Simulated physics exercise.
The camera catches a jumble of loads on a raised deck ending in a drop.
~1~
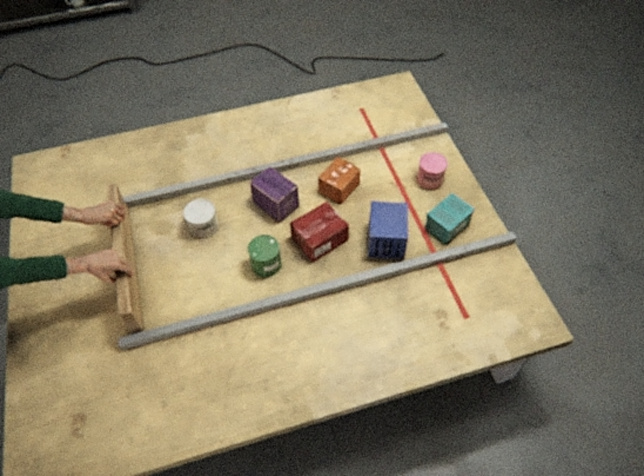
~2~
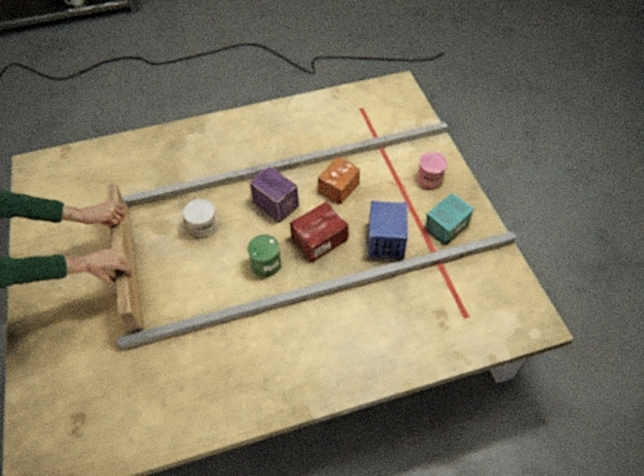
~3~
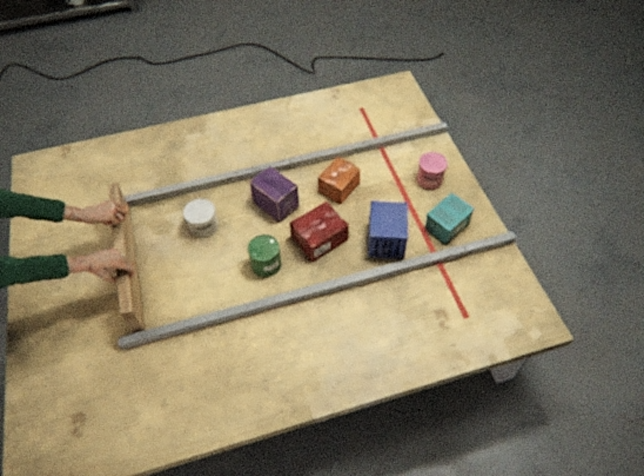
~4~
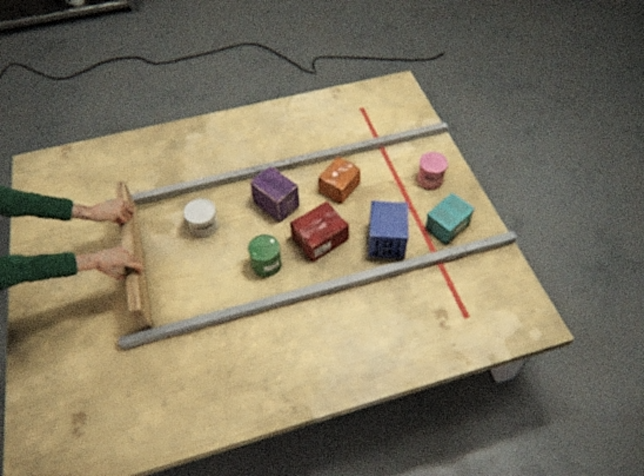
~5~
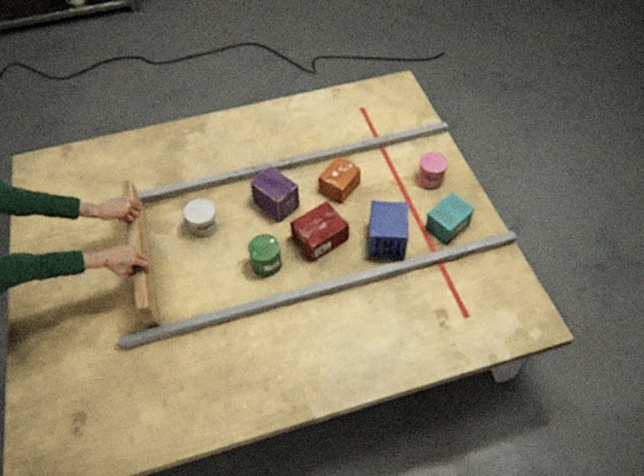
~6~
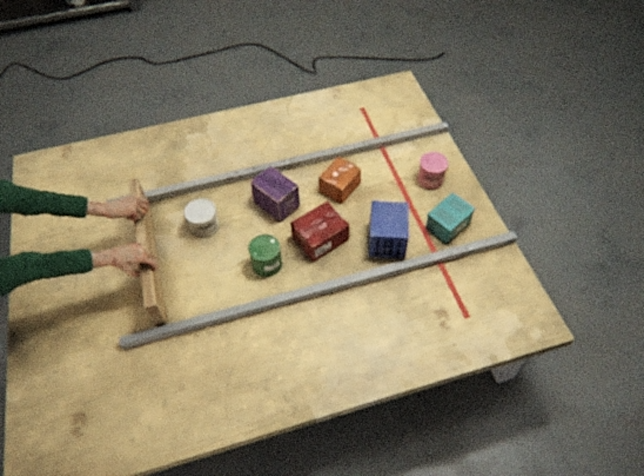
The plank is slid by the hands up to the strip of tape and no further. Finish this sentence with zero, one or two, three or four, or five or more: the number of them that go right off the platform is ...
The number of them that go right off the platform is one or two.
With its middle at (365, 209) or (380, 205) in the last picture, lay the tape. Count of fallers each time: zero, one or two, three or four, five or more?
In turn: None at all; none.
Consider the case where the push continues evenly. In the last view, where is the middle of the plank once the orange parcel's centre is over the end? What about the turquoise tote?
Roughly (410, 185); for the second one, roughly (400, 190).
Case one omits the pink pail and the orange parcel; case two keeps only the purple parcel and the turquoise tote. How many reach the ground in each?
1 in the first try, 0 in the second.
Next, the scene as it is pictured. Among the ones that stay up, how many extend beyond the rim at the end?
My count gives 1.
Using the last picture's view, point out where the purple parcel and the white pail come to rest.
Roughly (427, 144), and the other roughly (408, 162).
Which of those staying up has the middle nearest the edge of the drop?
The orange parcel, it is.
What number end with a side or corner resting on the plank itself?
The count in contact is 3.
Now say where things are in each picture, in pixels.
The first picture shows pink pail (432, 171); turquoise tote (449, 219); blue crate (388, 230); plank (125, 256); tape (407, 199).
The second picture shows turquoise tote (449, 219); plank (124, 256).
The third picture shows blue crate (388, 230); purple parcel (275, 194).
The fourth picture shows pink pail (432, 171); orange parcel (340, 180).
The fifth picture shows turquoise tote (449, 219); red parcel (320, 231).
The sixth picture shows pink pail (432, 171); turquoise tote (450, 219); blue crate (389, 230); plank (147, 250); tape (408, 198).
A little later, none off yet; pink pail at rest near (432, 171); turquoise tote at rest near (450, 219); blue crate at rest near (389, 230).
Next, none off yet; pink pail at rest near (432, 171); turquoise tote at rest near (450, 219); blue crate moving near (393, 229).
When it is over, the number that fall off is one or two; down, turquoise tote.
